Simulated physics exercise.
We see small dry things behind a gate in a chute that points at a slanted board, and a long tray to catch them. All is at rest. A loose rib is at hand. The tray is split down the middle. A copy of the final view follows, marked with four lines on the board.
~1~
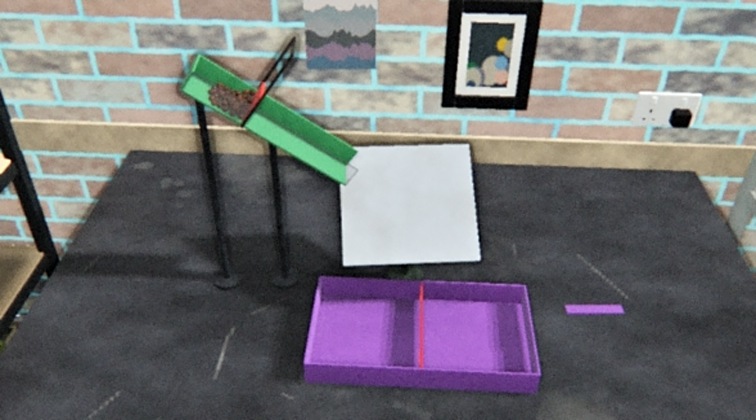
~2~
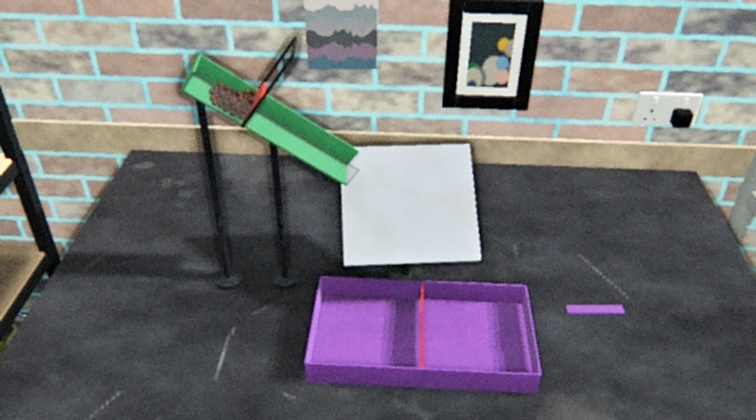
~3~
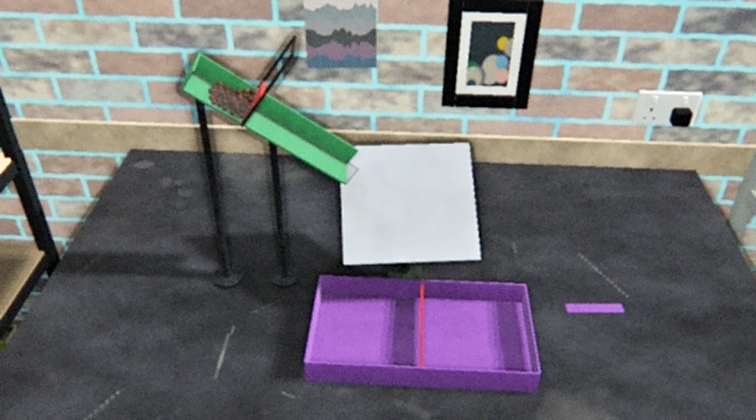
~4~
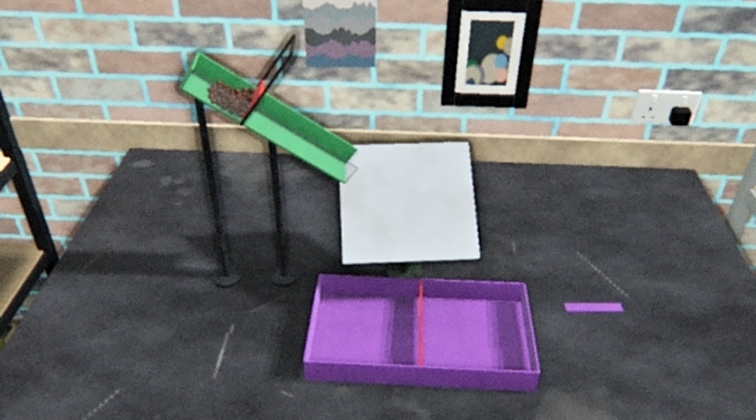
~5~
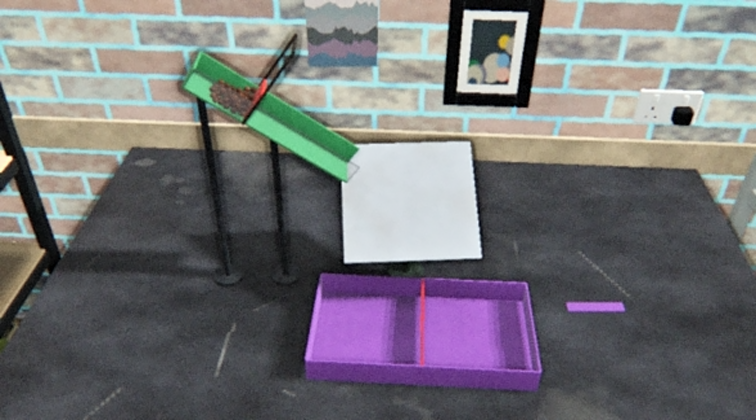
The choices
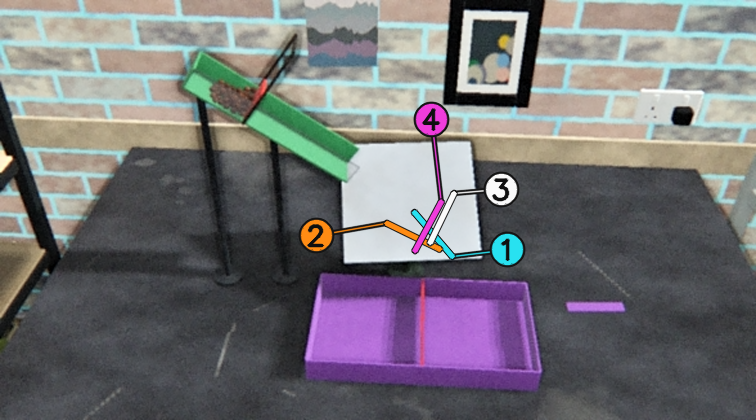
A purple divided tray sits still below a tilted white board and a green chute holding brown balls.
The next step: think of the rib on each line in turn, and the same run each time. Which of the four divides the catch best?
Use line 3.
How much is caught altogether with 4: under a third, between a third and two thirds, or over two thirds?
Line 4 gives over two thirds.
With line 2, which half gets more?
The right half.
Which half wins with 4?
More lands on the left.
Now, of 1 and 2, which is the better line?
Here it is line 1.
On the marked copy, line 1 from (414, 212) to (452, 256); line 2 from (386, 223) to (439, 249); line 3 from (454, 193) to (430, 242); line 4 from (441, 201) to (415, 250).
If 1 is chosen, of what is caught, about a quarter in the left half, most in the right.
If 2 is chosen, of what is caught, a stray few in the left half, nearly all in the right.
If 3 is chosen, of what is caught, about two thirds in the left half, about a third in the right.
If 4 is chosen, of what is caught, nearly all in the left half, a small part in the right.
